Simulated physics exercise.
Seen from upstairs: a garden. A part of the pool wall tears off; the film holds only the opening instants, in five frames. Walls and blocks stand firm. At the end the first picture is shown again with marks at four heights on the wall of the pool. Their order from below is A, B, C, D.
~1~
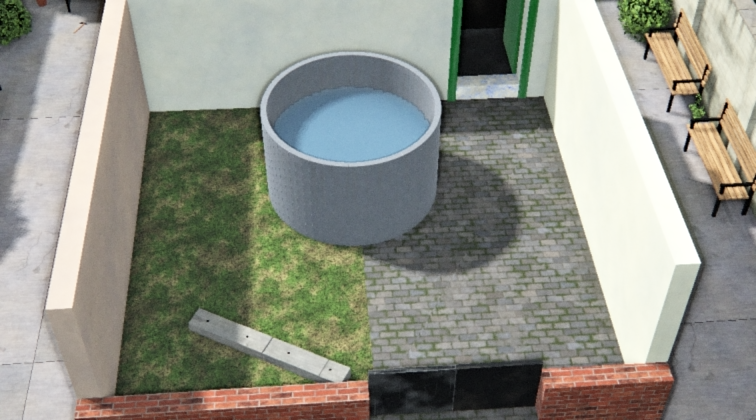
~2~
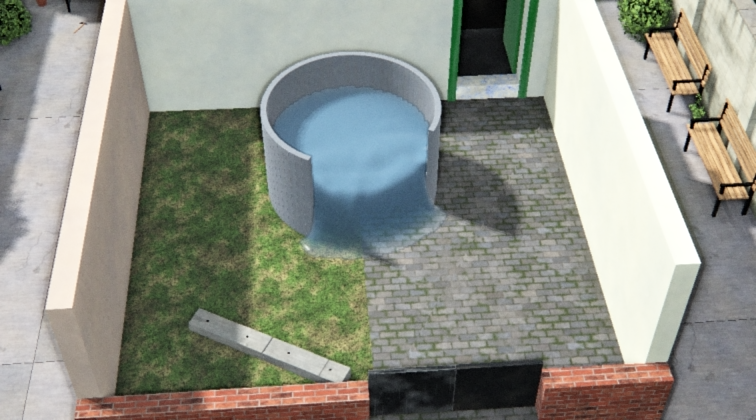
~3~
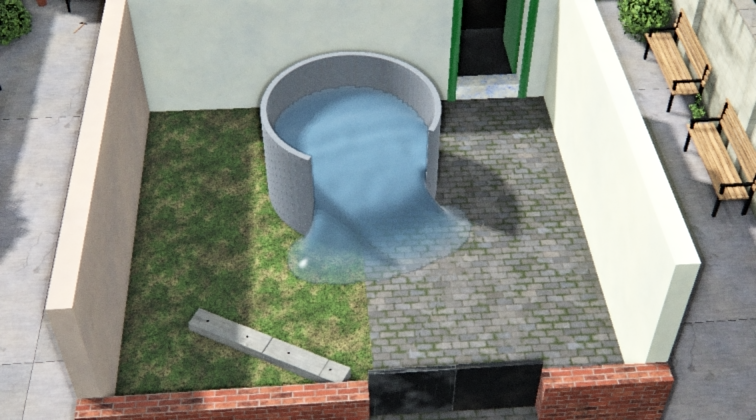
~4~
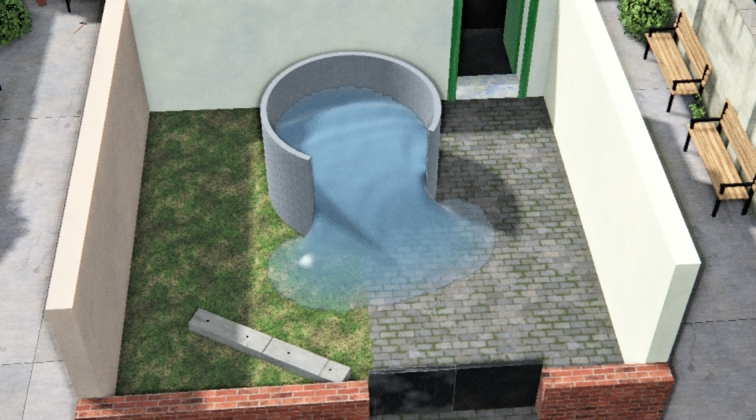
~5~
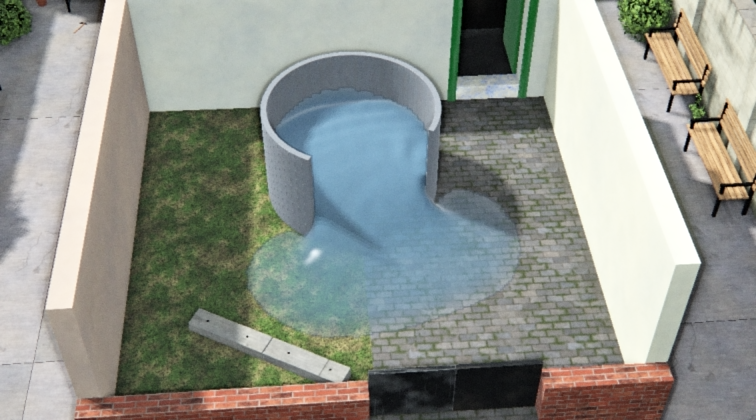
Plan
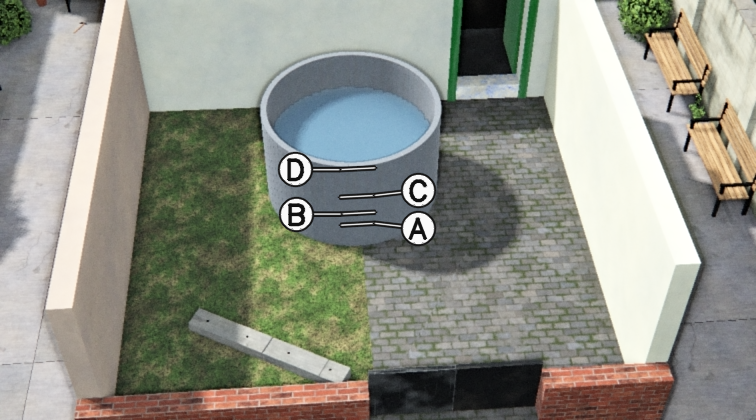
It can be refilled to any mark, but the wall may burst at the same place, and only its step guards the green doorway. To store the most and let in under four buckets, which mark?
Use line C.
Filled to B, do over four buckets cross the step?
No, not at all.
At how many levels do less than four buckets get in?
Three of the four.
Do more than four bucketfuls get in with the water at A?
No, not at all.
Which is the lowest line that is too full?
That is line D.
On the marked copy, A at (358, 224); B at (357, 213); C at (357, 196); D at (357, 168); from the bottom up A, B, C, D.
If A is chosen, nothing gets over.
If B is chosen, nothing gets over.
If C is chosen, a splash gets over, under a bucket.
If D is chosen, about 9 bucketfuls get in.
